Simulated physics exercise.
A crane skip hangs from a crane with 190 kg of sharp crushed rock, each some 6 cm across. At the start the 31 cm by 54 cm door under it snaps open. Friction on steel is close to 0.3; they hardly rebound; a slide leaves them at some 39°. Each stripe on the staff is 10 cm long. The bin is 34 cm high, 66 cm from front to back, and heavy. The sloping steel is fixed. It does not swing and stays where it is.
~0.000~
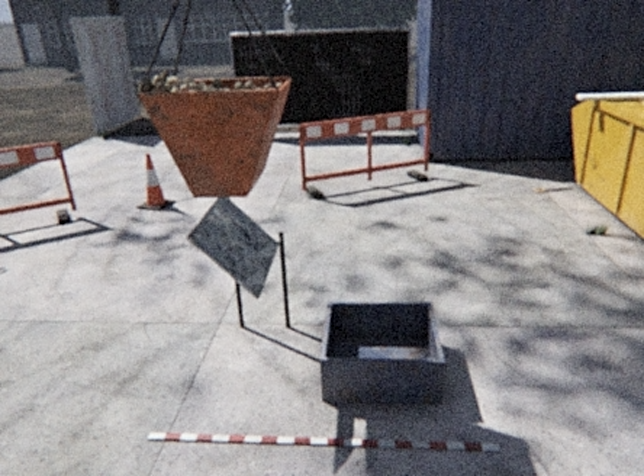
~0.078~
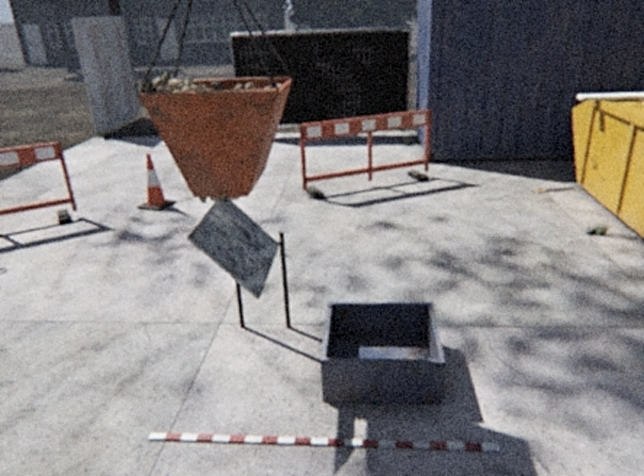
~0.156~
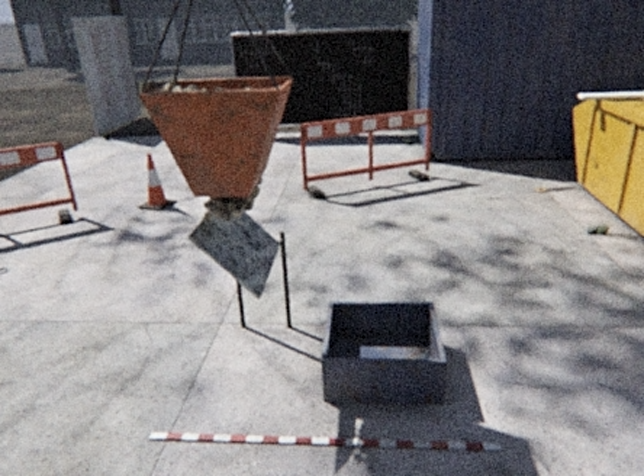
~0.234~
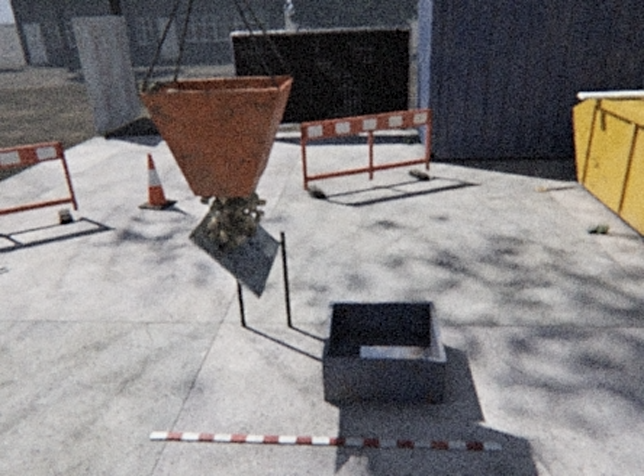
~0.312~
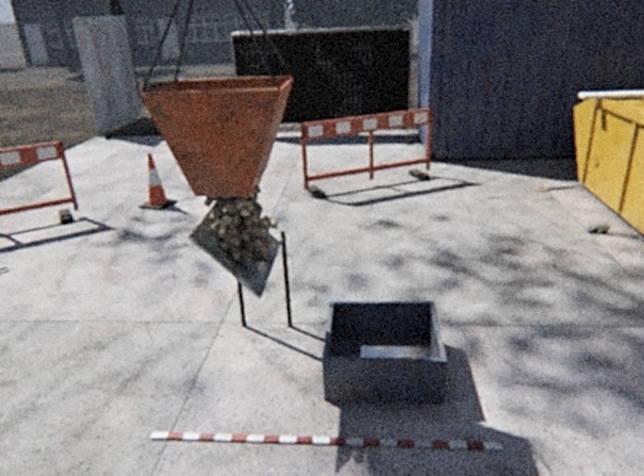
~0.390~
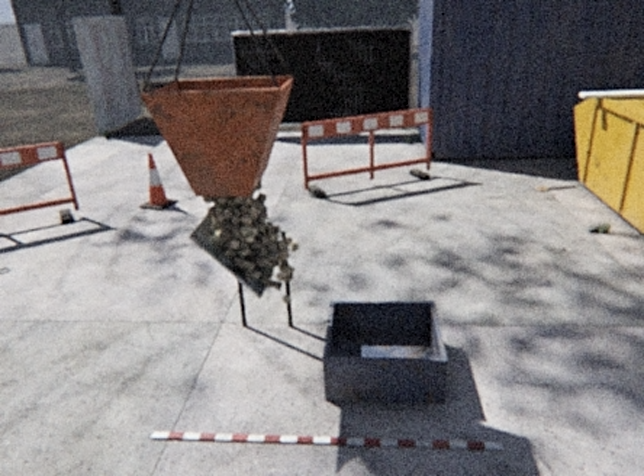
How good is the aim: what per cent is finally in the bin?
Some 28 per cent of it.
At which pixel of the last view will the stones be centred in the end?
Their middle is at about (328, 358).
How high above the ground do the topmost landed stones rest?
About 26 cm.
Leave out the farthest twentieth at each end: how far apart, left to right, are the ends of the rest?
About 110 cm.
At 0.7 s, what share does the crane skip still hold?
About 15 per cent.
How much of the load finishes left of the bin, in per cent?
About 50 per cent.
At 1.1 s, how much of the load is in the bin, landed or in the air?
Some 25 per cent.
After 0.7 s, 14 % in the crane skip, 30 % on the steel, 49 % falling or lying left of the bin, 6 % falling or lying in the bin, 1 % falling or lying beside or right of the bin; the stones farthest right are at (371, 353).
After 1.1 s, 0 % in the crane skip, 3 % on the steel, 60 % falling or lying left of the bin, 23 % falling or lying in the bin, 15 % falling or lying beside or right of the bin; the stones farthest right are at (430, 360).
After 1.7 s, 0 % in the crane skip, 52 % falling or lying left of the bin, 28 % falling or lying in the bin, 20 % falling or lying beside or right of the bin; the stones farthest right are at (436, 372).
After 2.6 s, 0 % in the crane skip, 52 % falling or lying left of the bin, 28 % falling or lying in the bin, 20 % falling or lying beside or right of the bin; the stones farthest right are at (438, 373).
After 4.5 s, 0 % in the crane skip, 52 % left of the bin, 28 % in the bin, 20 % beside or right of the bin; the stones farthest right are at (438, 373).
